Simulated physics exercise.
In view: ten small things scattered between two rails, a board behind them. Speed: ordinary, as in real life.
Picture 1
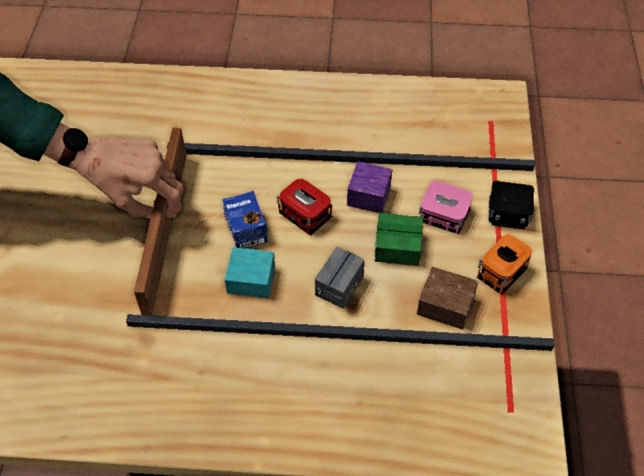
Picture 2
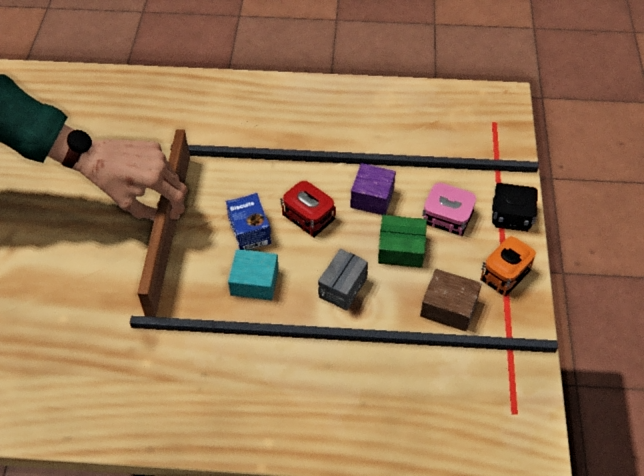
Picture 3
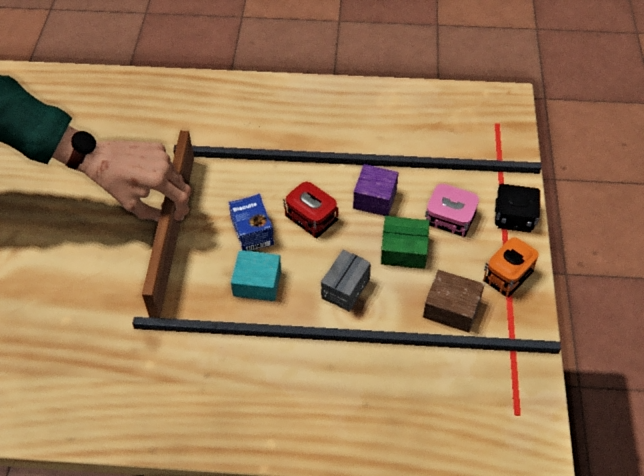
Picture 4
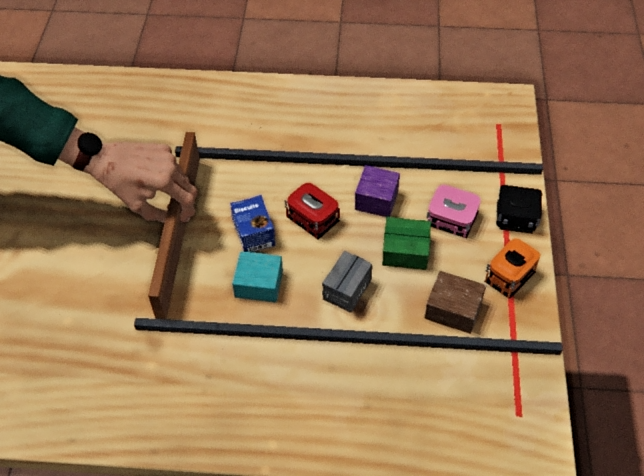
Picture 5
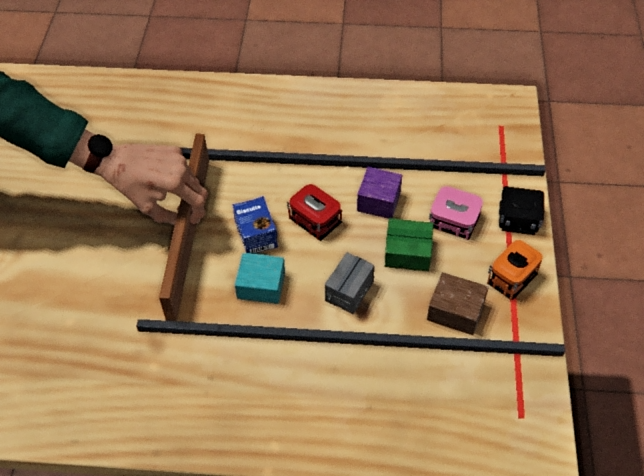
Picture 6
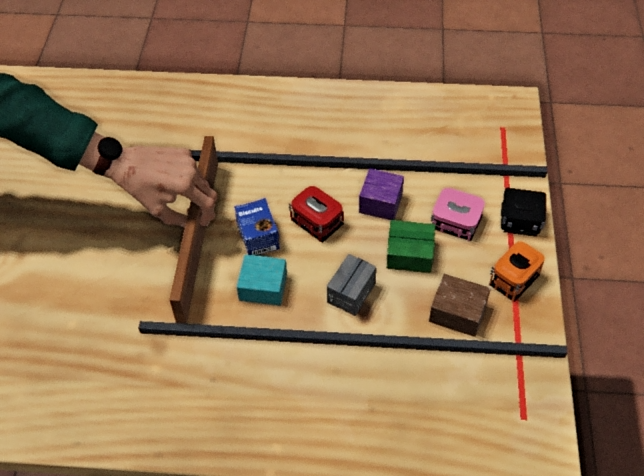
A hand in a green sleeve slid a wooden board slightly to the right between two dark rails, closing some of the gap behind ten small, colourful boxes and cases, which stayed scattered near a red line.
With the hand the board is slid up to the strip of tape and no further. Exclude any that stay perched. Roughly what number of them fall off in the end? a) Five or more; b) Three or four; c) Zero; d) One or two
The answer is a.
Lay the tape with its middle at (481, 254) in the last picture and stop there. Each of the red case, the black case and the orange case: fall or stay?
Red case stays put, black case goes off, orange case goes off.
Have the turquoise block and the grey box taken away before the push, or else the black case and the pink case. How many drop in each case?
The count is 4 in the first case and 4 in the second.
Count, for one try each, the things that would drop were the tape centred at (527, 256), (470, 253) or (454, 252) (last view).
Going through them in order, you'd see 6, 3 and 1.
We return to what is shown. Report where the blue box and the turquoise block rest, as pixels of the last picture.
They come to rest around (532, 254) and (539, 294).
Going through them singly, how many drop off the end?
6.
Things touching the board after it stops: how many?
4 in contact.
Early on, none off yet; black case at rest near (523, 212); orange case at rest near (517, 271); pink case at rest near (458, 214).
A while later, none off yet; black case at rest near (524, 212); orange case at rest near (522, 270); pink case travelled a little near (479, 213).
Finally, the number that fall off is five or more; lost, grey box, green box, brown block, pink case, orange case and black case.
